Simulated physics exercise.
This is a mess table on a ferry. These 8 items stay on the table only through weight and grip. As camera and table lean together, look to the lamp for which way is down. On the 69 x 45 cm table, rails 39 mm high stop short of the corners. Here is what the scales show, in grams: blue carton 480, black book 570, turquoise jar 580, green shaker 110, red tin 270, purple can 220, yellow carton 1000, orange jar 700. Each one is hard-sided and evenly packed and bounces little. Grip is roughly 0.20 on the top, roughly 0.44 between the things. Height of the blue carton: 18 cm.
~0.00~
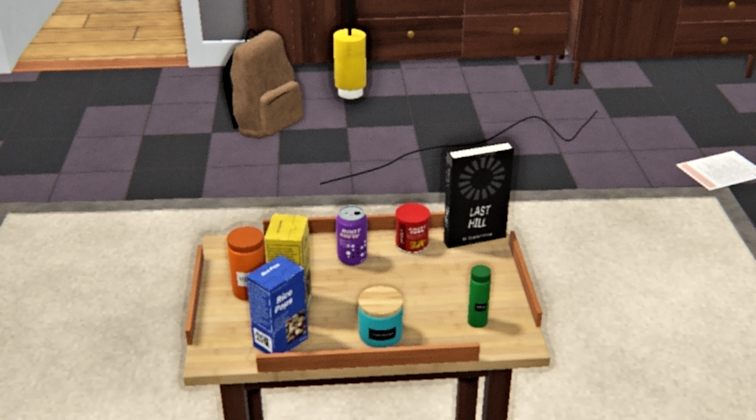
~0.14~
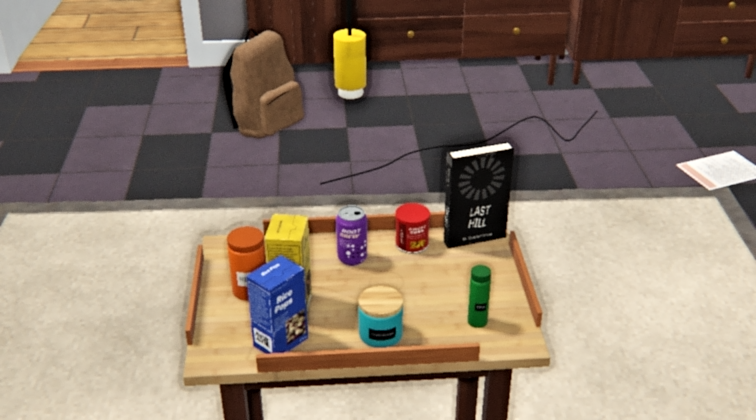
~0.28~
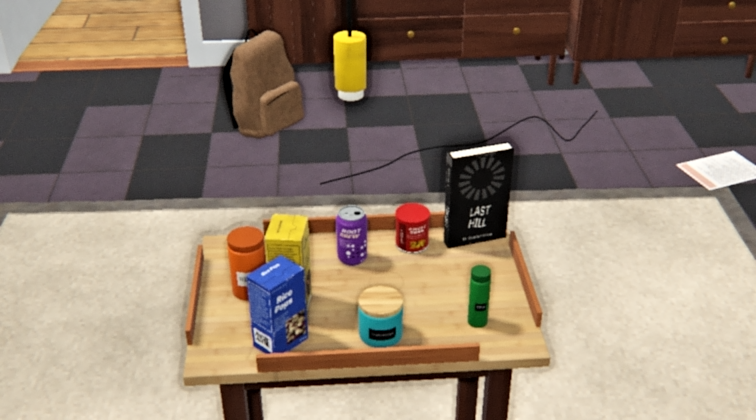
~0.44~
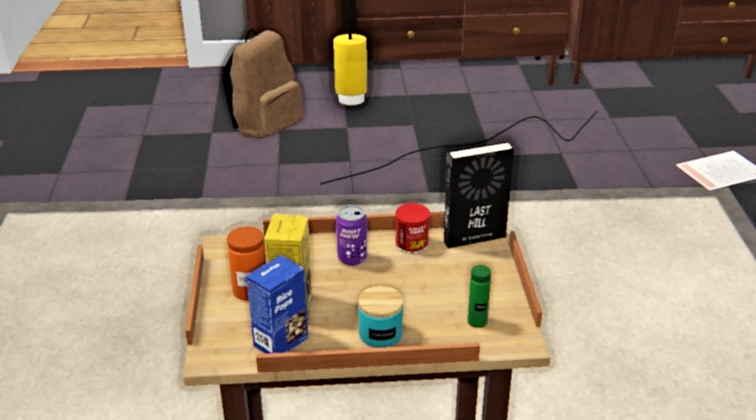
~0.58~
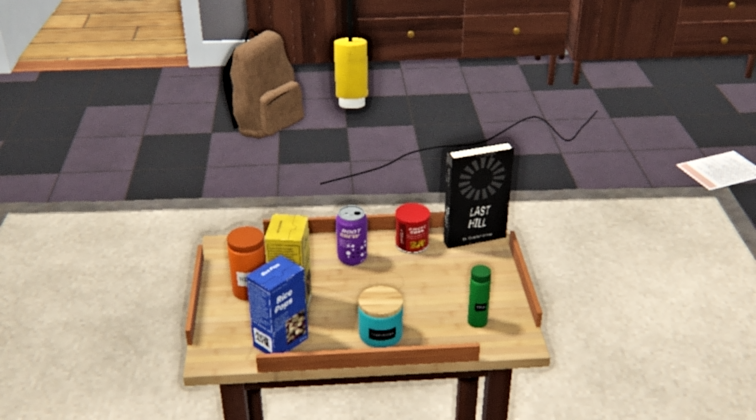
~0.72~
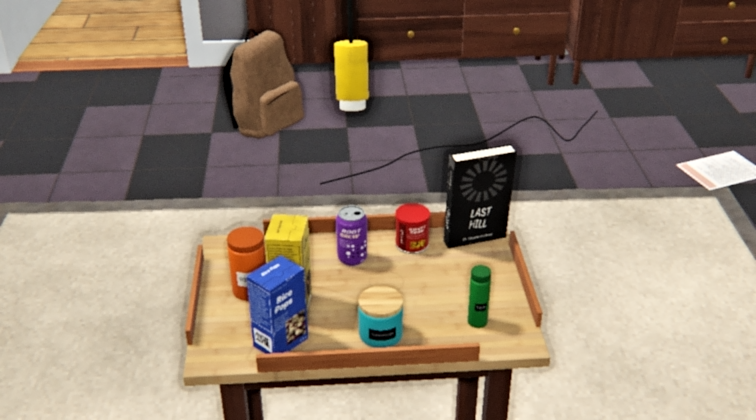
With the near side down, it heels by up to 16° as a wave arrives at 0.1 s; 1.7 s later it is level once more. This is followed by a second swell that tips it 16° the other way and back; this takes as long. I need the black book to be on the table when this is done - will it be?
On the table.
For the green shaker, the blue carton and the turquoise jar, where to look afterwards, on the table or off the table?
Afterwards, the green shaker leaves its support, the blue carton stays on its support, and the turquoise jar stays on its support.
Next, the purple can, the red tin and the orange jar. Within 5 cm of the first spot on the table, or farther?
Here is how it goes: The purple can remains near its start; next, the red tin remains near its start; last, the orange jar remains near its start.
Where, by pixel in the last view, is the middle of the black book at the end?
Around pixel (475, 260).
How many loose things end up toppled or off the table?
Altogether, 2.
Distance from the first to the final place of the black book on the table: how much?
Around 14 centimetres.
After 1.22 s, heel 12°, near side down; black book on its side near (492, 296); green shaker tipped 5° from how it sat; orange jar slid 9 cm.
After 1.82 s, boat level; green shaker now off the table; black book on its side near (490, 313); orange jar slid 16 cm.
After 3.02 s, heel 10°, far side down; black book on its side near (480, 277); blue carton slid 11 cm; yellow carton slid 10 cm.
At rest (4.0 s), off the table, green shaker; tipped over on the table, black book; not toppled but over 5 cm from the start, blue carton, turquoise jar and yellow carton; the other 3 in place, give or take 5 cm. In the last view, black book near (475, 260).
